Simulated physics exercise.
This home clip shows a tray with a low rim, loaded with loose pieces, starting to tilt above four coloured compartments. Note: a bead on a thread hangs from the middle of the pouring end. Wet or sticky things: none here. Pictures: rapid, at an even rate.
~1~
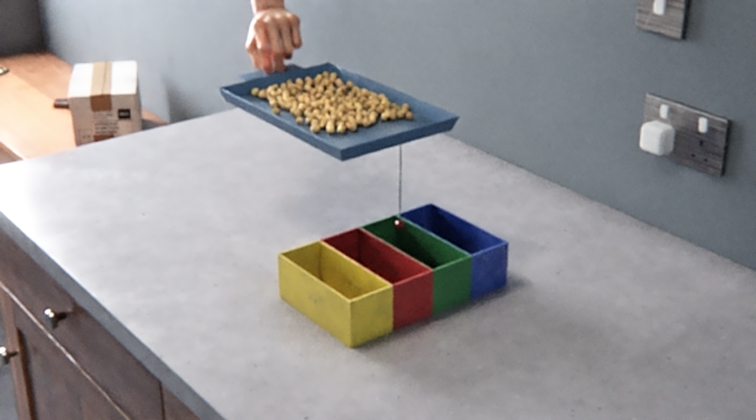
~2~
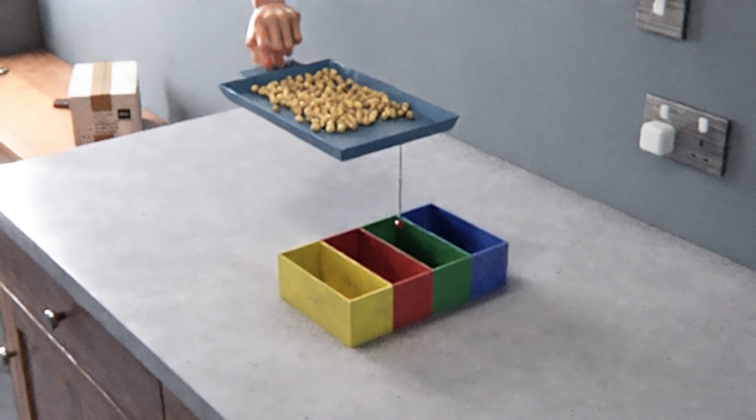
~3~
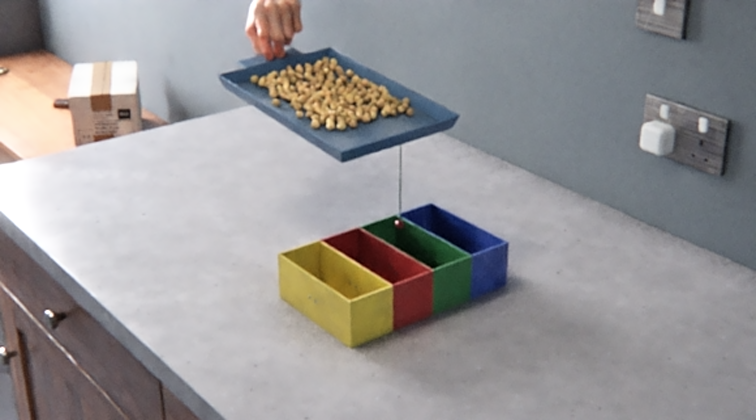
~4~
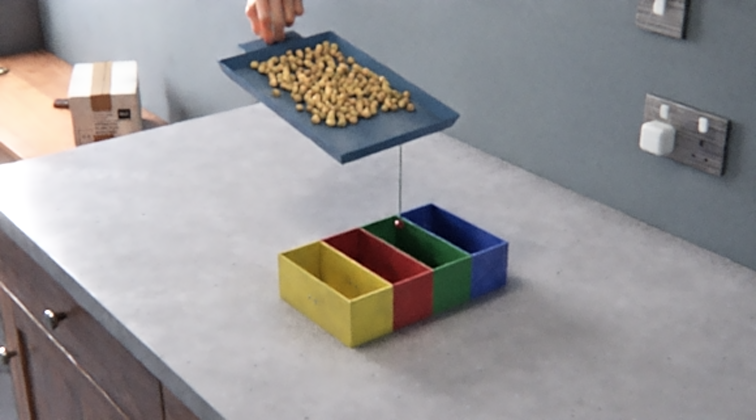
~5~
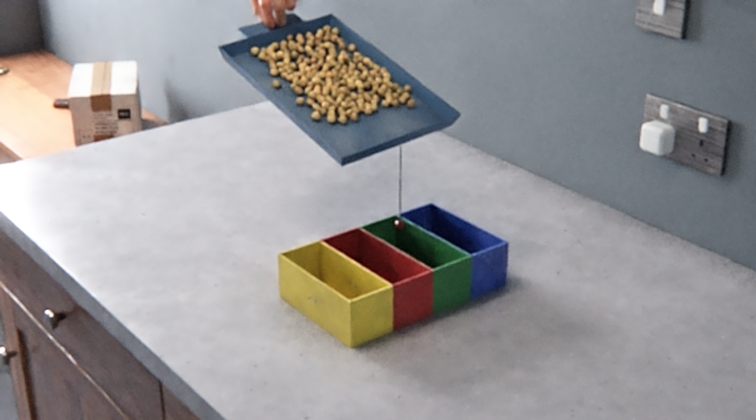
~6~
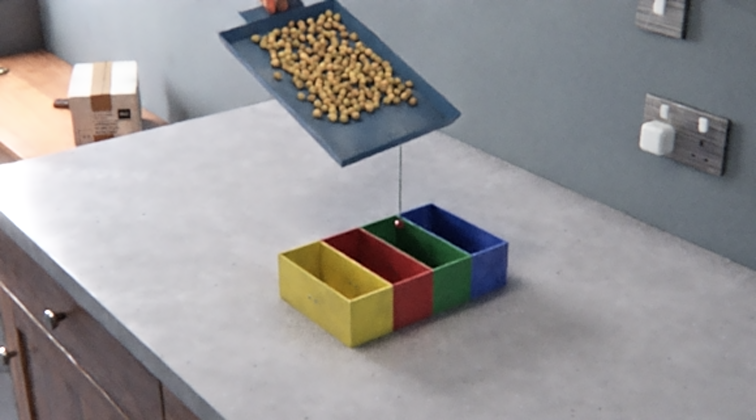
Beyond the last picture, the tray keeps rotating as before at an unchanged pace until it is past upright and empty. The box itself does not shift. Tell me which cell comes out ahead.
I would say the red cell comes out ahead.
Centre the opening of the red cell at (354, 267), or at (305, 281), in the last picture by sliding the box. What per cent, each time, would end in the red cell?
First placement: Some 50 %; second placement: Some 0 %.
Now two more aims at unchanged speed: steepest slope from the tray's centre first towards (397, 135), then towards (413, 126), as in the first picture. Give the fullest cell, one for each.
Try 1 - blue. Try 2 - the blue cell.
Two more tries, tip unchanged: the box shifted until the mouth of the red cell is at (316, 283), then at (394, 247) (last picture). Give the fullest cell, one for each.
The first position gives that green cell, and the second gives that yellow cell.
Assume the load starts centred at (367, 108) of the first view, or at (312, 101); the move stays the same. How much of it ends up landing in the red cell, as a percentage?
Around 50 percent the first time, around 40 percent the second.
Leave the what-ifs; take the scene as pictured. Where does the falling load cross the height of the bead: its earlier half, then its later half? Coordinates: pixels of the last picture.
I'd place the first part at (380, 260) and the rest at (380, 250).
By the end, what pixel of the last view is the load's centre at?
(383, 304).
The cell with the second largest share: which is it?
The answer would be that yellow cell.
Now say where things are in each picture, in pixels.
The first frame shows corners of the pouring end (342, 147) and (452, 116), level; middle of the load (333, 100), dried chickpeas; bead on its thread (400, 224); yellow cell (371, 312); red cell (412, 296); green cell (452, 281); blue cell (489, 266).
The second frame shows corners of the pouring end (342, 147) and (452, 116), level; middle of the load (333, 98).
The third frame shows corners of the pouring end (342, 149) and (452, 115), tipped barely, lowest at the left corner; middle of the load (333, 92).
The fourth frame shows corners of the pouring end (343, 151) and (453, 114), tipped a little, lowest at the left corner; middle of the load (334, 83).
The fifth frame shows corners of the pouring end (343, 153) and (454, 113), tipped clearly, lowest at the left corner; middle of the load (335, 75).
The sixth frame shows corners of the pouring end (343, 156) and (455, 112), tipped clearly, lowest at the left corner; middle of the load (336, 68); yellow cell (371, 312); red cell (412, 296); green cell (452, 281); blue cell (489, 266).
Just after the last frame, tray tipped steeply; roughly two thirds on the tray; about a tenth in the yellow cell; just a few in the red cell; just a few in the green cell; roughly a quarter falling or outside the box.
A moment on, tray tipped past a quarter turn; about a tenth on the tray; roughly a third in the red cell; roughly a quarter in the yellow cell; about a tenth in the green cell; roughly a quarter falling or outside the box.
Further on, tray tipped past a quarter turn; roughly half in the red cell; roughly a quarter in the yellow cell; roughly a quarter in the green cell; about a tenth falling or outside the box.
When it is over, tray tipped past a quarter turn; roughly half in the red cell; roughly a quarter in the yellow cell; roughly a quarter in the green cell; not one in the blue cell; about a tenth outside the box.
